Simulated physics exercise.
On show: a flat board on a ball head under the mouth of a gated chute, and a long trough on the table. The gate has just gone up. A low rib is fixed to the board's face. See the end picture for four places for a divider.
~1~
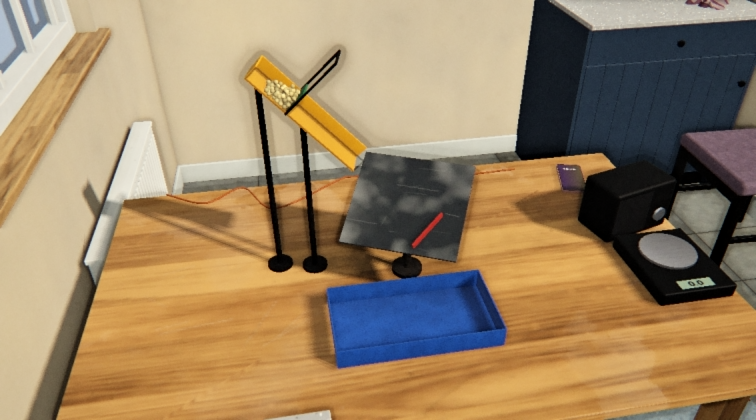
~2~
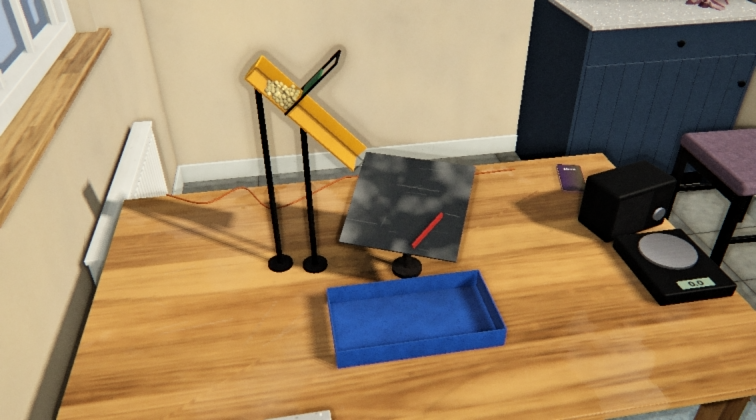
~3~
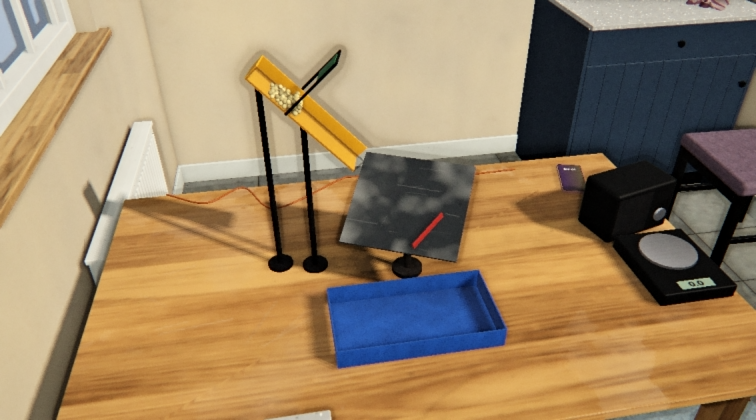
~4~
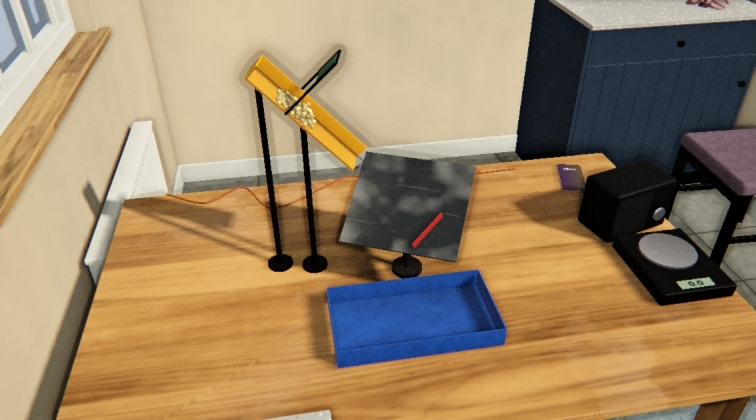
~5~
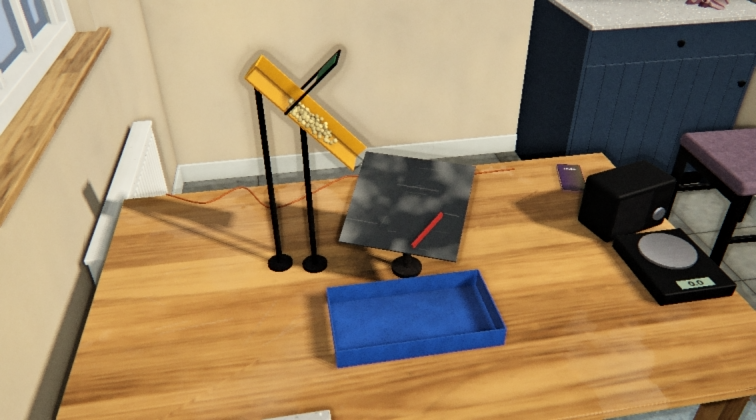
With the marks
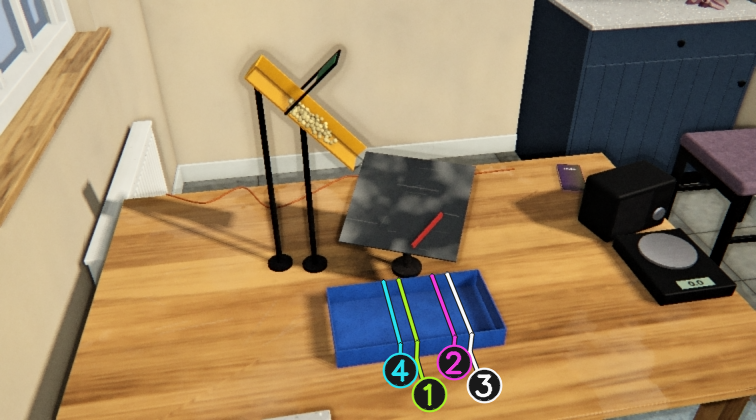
Small pale beans sat bunched behind a gate near the top of a yellow chute, then slid down it to the right, spreading out, above a tilted dark board and an empty blue trough.
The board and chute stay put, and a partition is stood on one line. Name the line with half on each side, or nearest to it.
Take 4.
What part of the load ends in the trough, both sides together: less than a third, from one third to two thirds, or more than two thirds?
More than two thirds.
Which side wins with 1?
The left side.
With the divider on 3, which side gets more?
More lands on the left.
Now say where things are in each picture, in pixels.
Load behind the gate (285, 94), soya beans; lip of the chute (354, 165), sloping fairly steeply, in the first frame.
Middle of the board (408, 203), tilted fairly steeply; middle of its low edge (396, 251); of its high edge (420, 159), in the second frame.
Front corners of the trough (337, 352) and (507, 329), empty; front of the load (300, 108), in the third frame.
Middle of the load (299, 106); its front (312, 127), roughly a third of the way to the lip; rib from (442, 213) to (413, 245), in the fourth frame.
Middle of the load (308, 120); its front (335, 141), roughly two thirds of the way to the lip, in the fifth frame.
On the marked copy, line 1 crosses the front rim at (417, 341); line 2 crosses the front rim at (454, 336); line 3 crosses the front rim at (471, 333); line 4 crosses the front rim at (400, 343).
For line 1, of what is caught, almost all on the left of the divider, about a tenth on the right.
For line 2, of what is caught, every piece on the left of the divider, not one piece on the right.
For line 3, of what is caught, every piece on the left of the divider, not one piece on the right.
For line 4, of what is caught, roughly half on the left of the divider, roughly half on the right.
